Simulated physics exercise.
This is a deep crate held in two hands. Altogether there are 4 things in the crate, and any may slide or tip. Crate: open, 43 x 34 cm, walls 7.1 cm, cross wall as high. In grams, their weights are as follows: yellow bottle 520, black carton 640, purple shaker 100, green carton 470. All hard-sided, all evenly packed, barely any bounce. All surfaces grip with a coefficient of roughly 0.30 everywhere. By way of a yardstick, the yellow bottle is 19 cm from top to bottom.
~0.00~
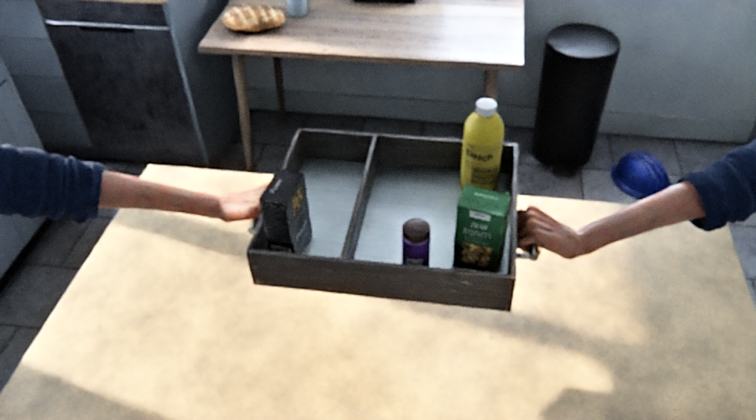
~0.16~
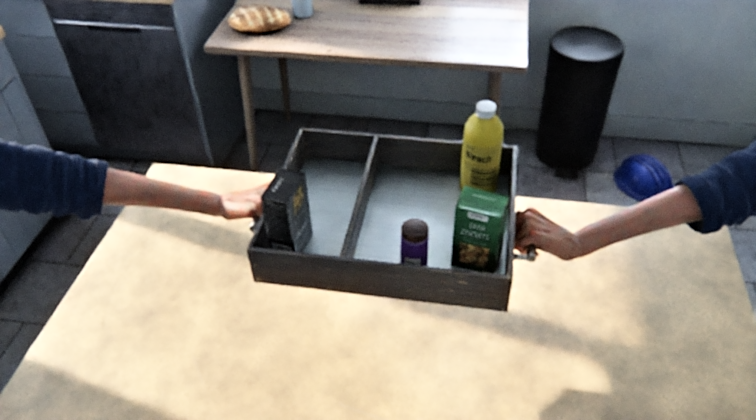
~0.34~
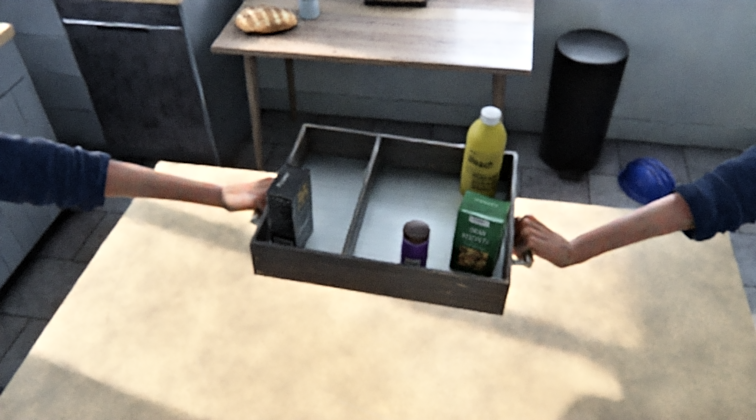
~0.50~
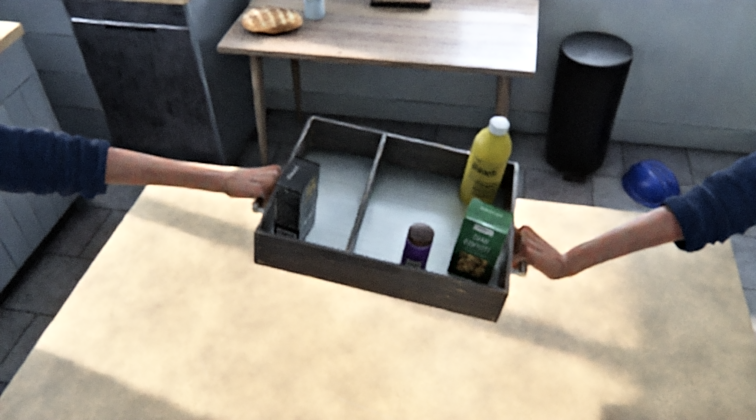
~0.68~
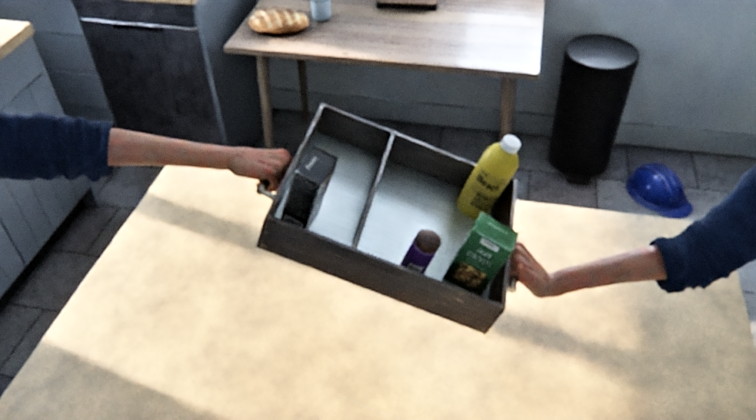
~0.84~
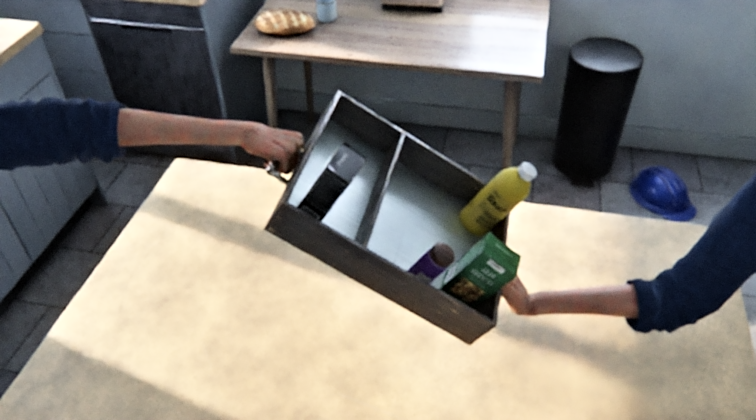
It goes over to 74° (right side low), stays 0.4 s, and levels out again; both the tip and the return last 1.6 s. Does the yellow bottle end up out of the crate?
No, it stays in the crate.
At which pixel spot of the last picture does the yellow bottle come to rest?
It ends up at about (494, 155).
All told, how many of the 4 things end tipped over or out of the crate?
I get 0.
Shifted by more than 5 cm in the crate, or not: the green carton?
Outcome for the green carton: In place.
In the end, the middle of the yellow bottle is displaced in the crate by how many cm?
Some 2 cm.
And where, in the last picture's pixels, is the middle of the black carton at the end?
You'll see it about at (335, 219) in the last picture.
By 1.04 s, crate tipped 49°, right side down; yellow bottle 2 cm from its spot near (492, 217); black carton 8 cm from its spot; purple shaker 6 cm from its spot.
By 1.54 s, crate tipped 73°, right side down; yellow bottle 2 cm from its spot near (470, 238); purple shaker 14 cm from its spot; black carton 8 cm from its spot.
By 3.04 s, crate tipped 25°, right side down; yellow bottle 2 cm from its spot near (502, 189); purple shaker 14 cm from its spot; black carton 8 cm from its spot.
When it is over (4.1 s), not toppled but over 5 cm from the start, black carton and purple shaker; the other 2 within 5 cm of the start. In the last view, yellow bottle near (494, 155).
